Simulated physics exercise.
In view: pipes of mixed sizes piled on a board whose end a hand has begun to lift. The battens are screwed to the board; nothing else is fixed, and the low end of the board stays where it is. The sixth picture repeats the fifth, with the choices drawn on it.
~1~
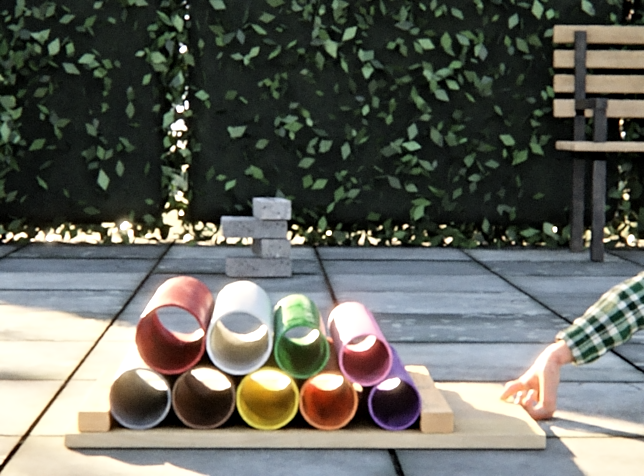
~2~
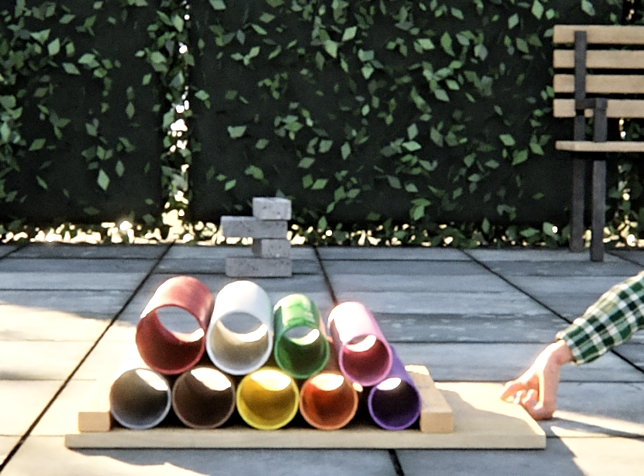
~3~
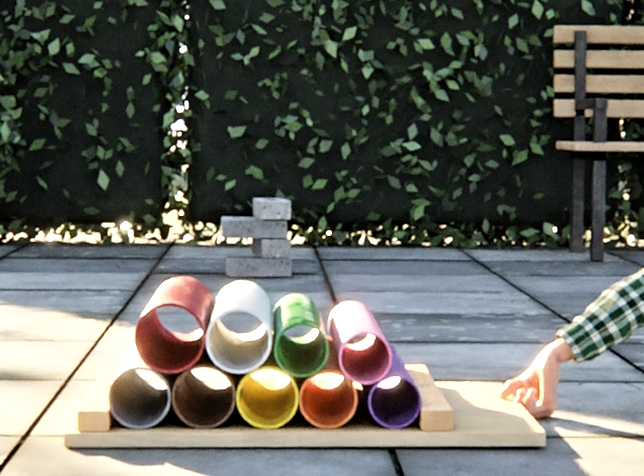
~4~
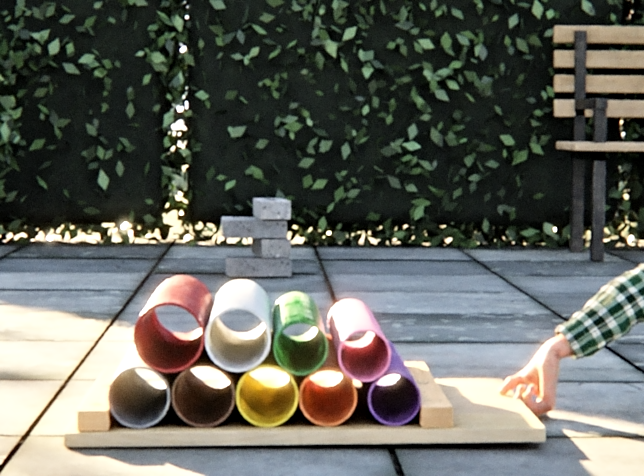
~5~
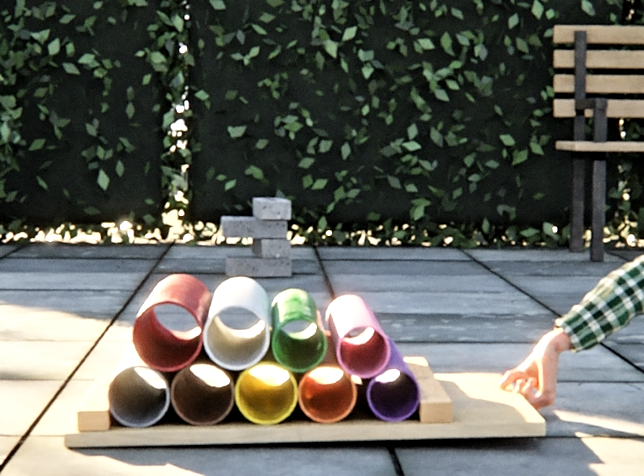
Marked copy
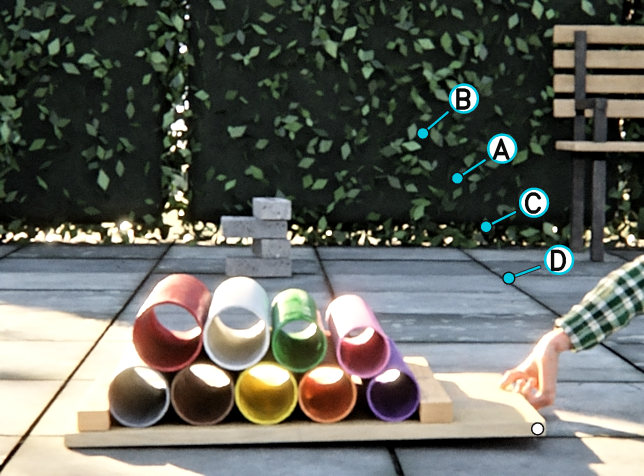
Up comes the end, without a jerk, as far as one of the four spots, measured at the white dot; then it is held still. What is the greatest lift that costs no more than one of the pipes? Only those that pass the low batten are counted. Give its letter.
Raise it to C.
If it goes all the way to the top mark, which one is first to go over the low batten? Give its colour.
It is the red one.
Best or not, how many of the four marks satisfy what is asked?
Two of them.
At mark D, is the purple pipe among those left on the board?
The purple pipe: Yes.
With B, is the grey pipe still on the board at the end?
Yes, with B.
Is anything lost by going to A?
Yes.
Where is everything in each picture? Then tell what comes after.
Red pipe (171, 339); white pipe (239, 341); green pipe (302, 351), in the first frame.
Green pipe (302, 351); board (302, 403), in the second frame.
Board (302, 402); purple pipe (395, 402); pink pipe (366, 358); red pipe (170, 338), in the third frame.
Board (302, 400); grey pipe (139, 397); brown pipe (203, 396), in the fourth frame.
Board (302, 397); grey pipe (138, 396); brown pipe (203, 394), in the fifth frame.
On the marked copy, A at (457, 178); B at (423, 133); C at (486, 227); D at (509, 278); the white dot at (537, 429).
With C. Early on, board at 16°.
Further on, board at 27°.
At the end, board at 27°, one over the low batten (red).
As for the rest, A two over the low batten (red, white); B four over the low batten (pink, red, white, green); D none over the low batten.
